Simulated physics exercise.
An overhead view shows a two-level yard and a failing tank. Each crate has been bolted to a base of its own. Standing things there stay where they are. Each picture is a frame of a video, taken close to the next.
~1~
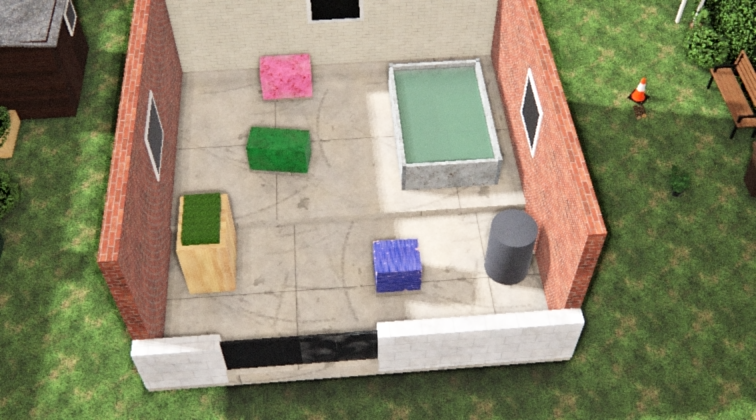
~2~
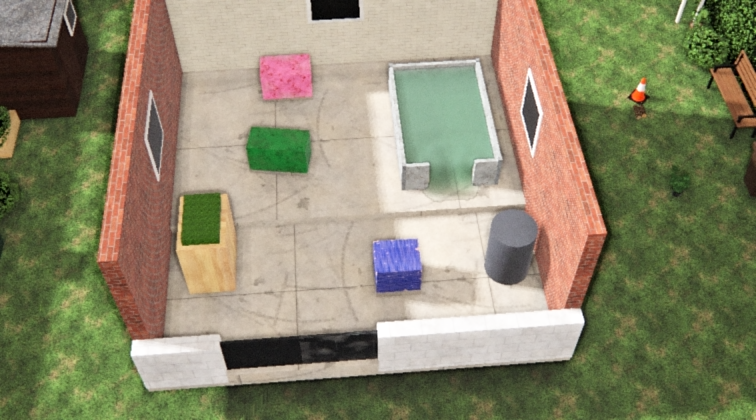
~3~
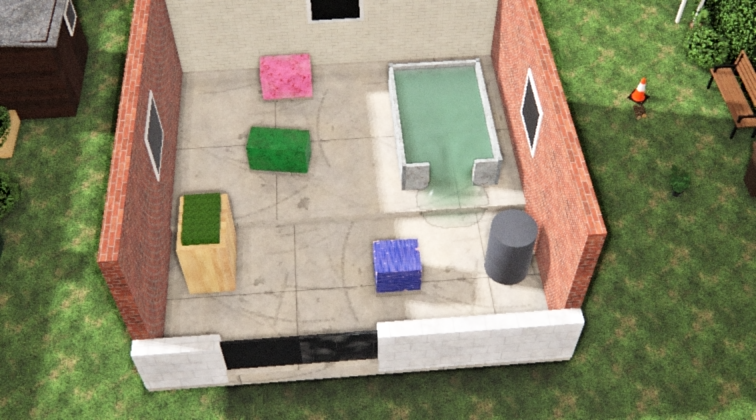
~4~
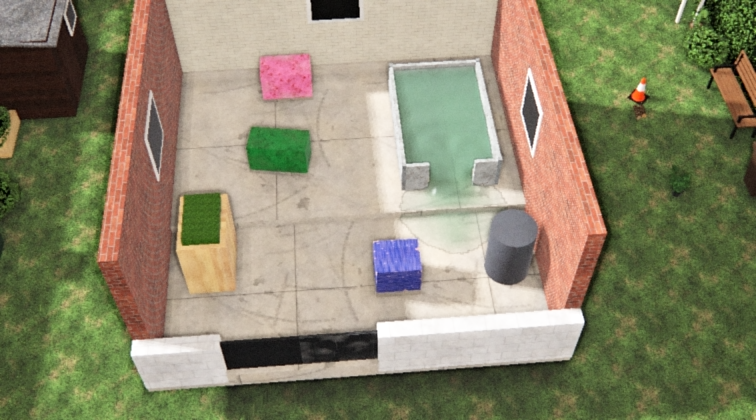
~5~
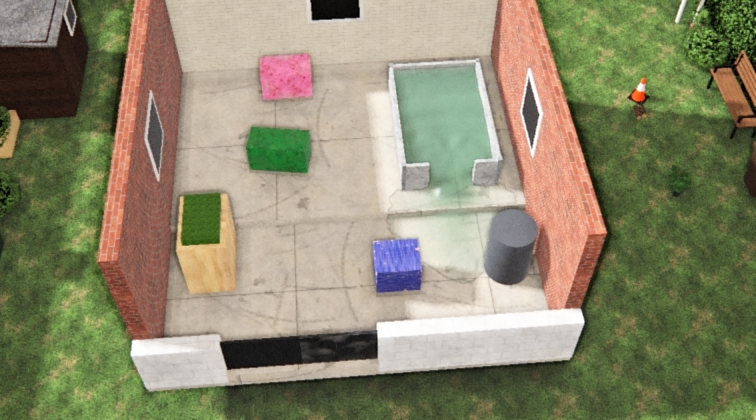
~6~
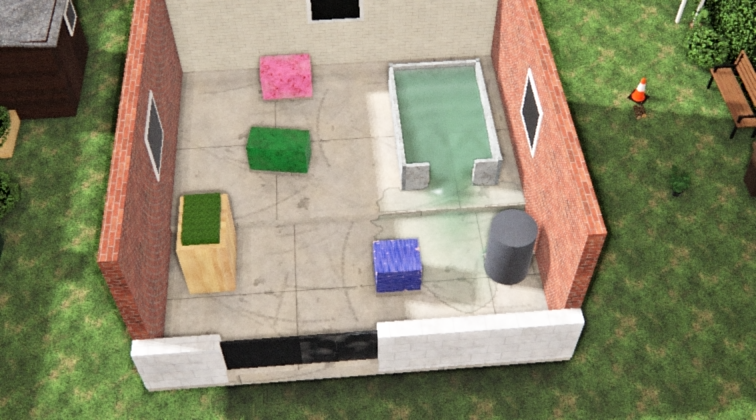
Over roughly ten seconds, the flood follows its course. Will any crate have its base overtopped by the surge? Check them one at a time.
In order: The green crate will avoid the water. The blue crate will meet the water. The pink crate will avoid the water.
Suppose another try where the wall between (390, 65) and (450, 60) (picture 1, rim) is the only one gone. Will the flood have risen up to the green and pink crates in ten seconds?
Green: Overtopped; pink: Overtopped.
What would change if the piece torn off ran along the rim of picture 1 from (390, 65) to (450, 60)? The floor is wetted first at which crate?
My pick is the pink one.
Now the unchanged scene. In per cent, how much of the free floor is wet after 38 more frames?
I make it 45 per cent.
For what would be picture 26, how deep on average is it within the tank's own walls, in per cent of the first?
Roughly 52 %.
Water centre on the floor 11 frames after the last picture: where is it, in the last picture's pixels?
Somewhere near (447, 186).
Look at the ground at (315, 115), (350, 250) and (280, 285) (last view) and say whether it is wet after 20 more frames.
Result by point, in sequence: Unwetted, then waterlogged, then waterlogged.
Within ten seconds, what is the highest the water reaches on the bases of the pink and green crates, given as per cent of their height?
Some 0 and 0 % respectively.
A moment on, water covers 20 % of the floor; the green crate not reached, the blue crate water round its plinth, the pink crate not reached.
Next, water covers 30 % of the floor; the green crate not reached, the blue crate water round its plinth, the pink crate not reached.
Then, water covers 45 % of the floor; the green crate not reached, the blue crate water round its plinth, the pink crate not reached.
Later, water covers 45 % of the floor; the green crate not reached, the blue crate water round its plinth, the pink crate not reached.
In the end, water covers 45 % of the floor; the green crate stayed above the water, the blue crate was topped, the pink crate stayed above the water.
